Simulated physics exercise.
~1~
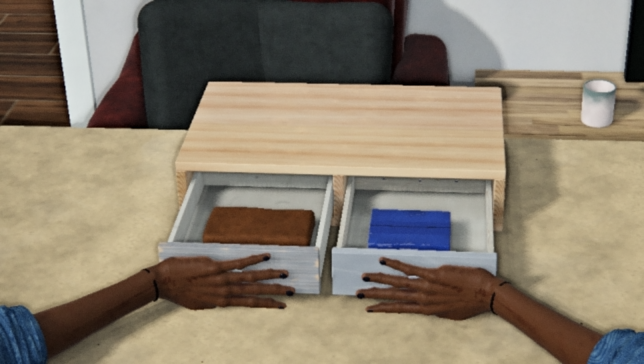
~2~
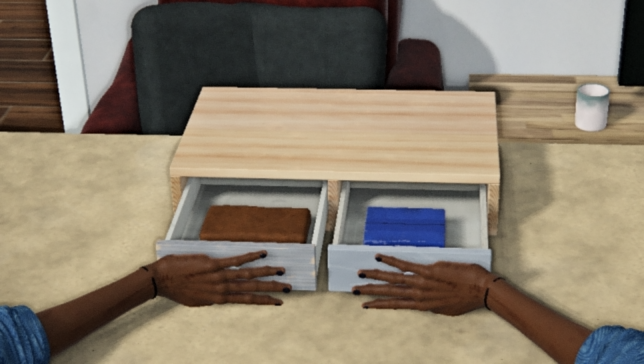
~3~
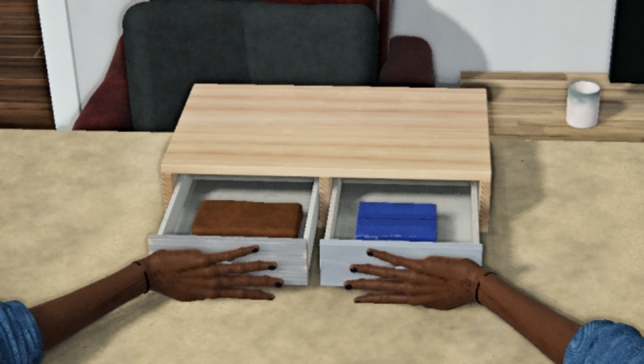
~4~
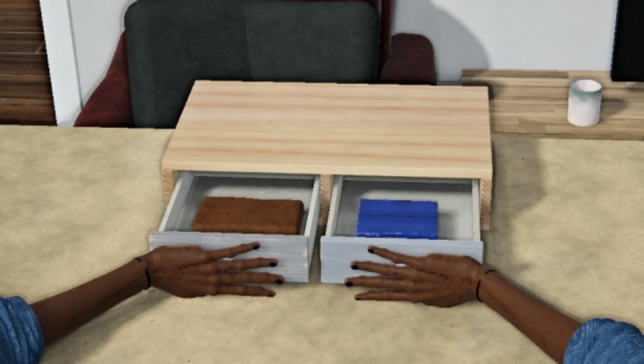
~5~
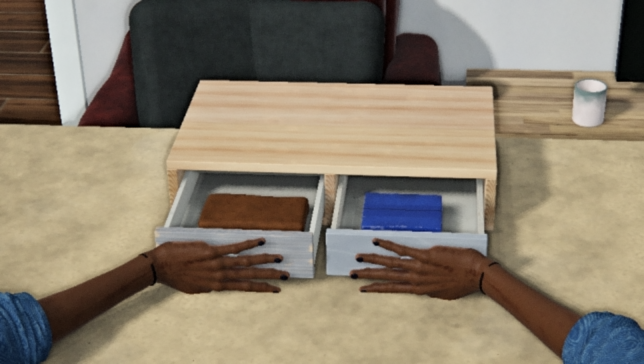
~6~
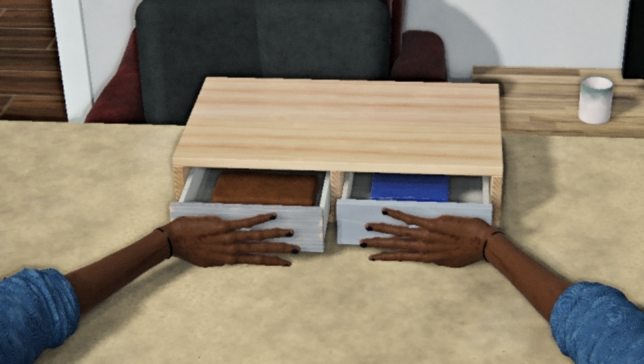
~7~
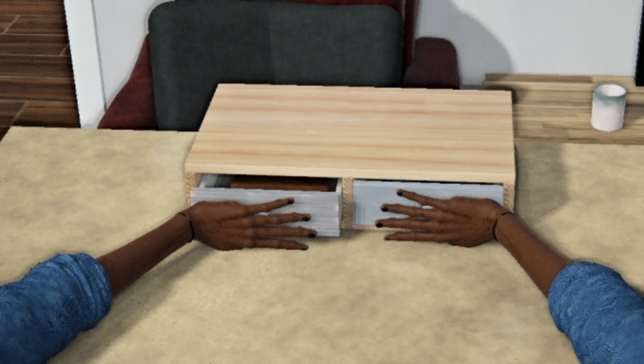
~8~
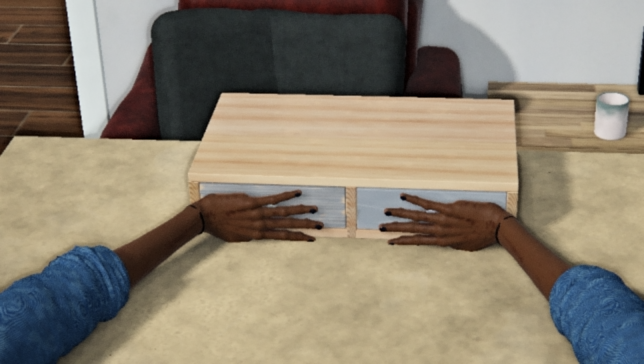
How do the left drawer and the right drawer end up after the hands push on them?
Both drawers end up closed, with the left one and the right one each pushed fully into the wooden chest.
